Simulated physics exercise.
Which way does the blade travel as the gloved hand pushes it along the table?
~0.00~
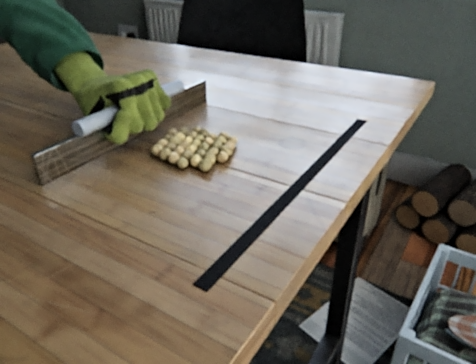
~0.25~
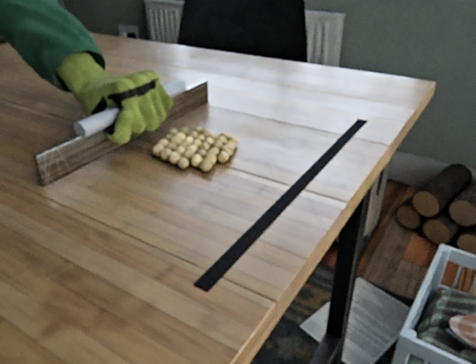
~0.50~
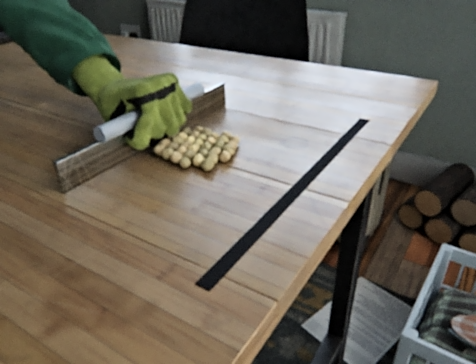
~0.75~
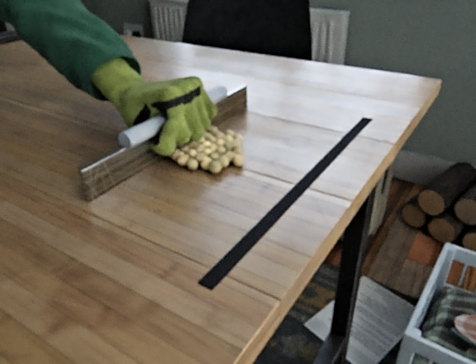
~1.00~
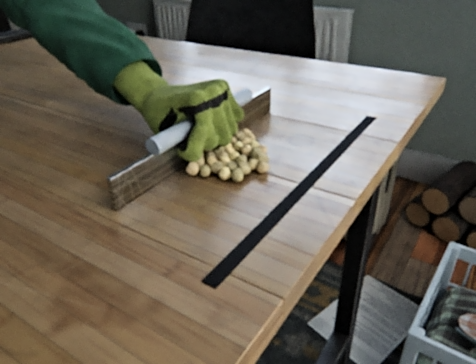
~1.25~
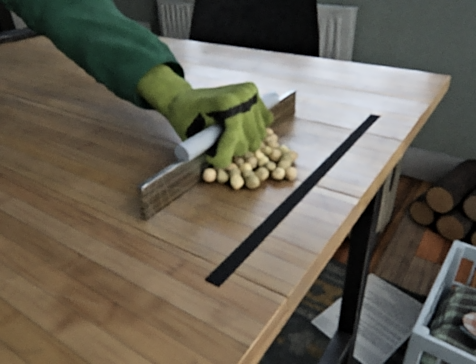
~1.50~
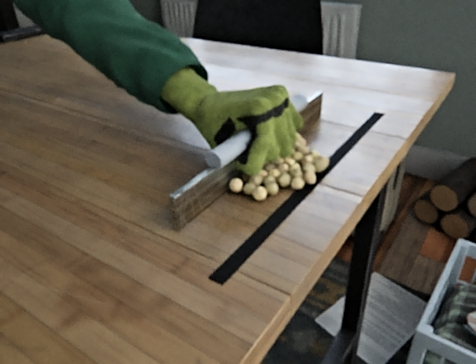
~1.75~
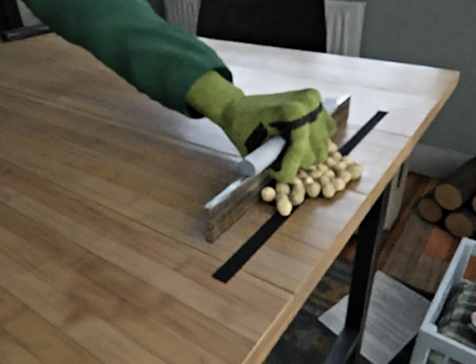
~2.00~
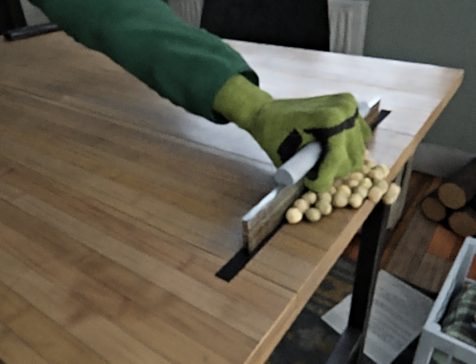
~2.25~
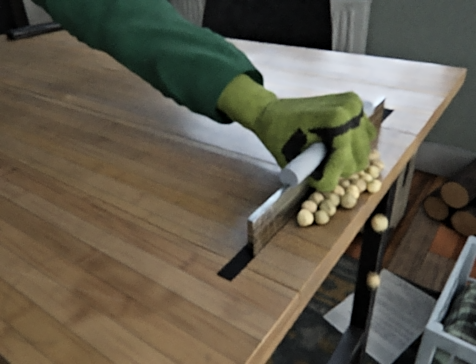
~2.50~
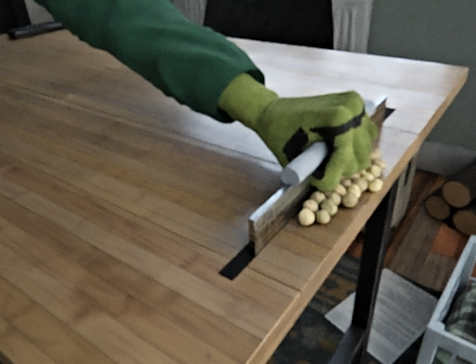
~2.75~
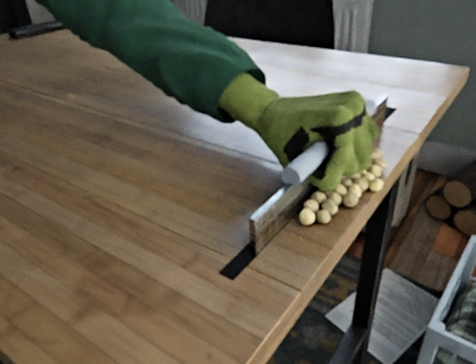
The blade moves to the right, pushing the small round things toward the table's edge.
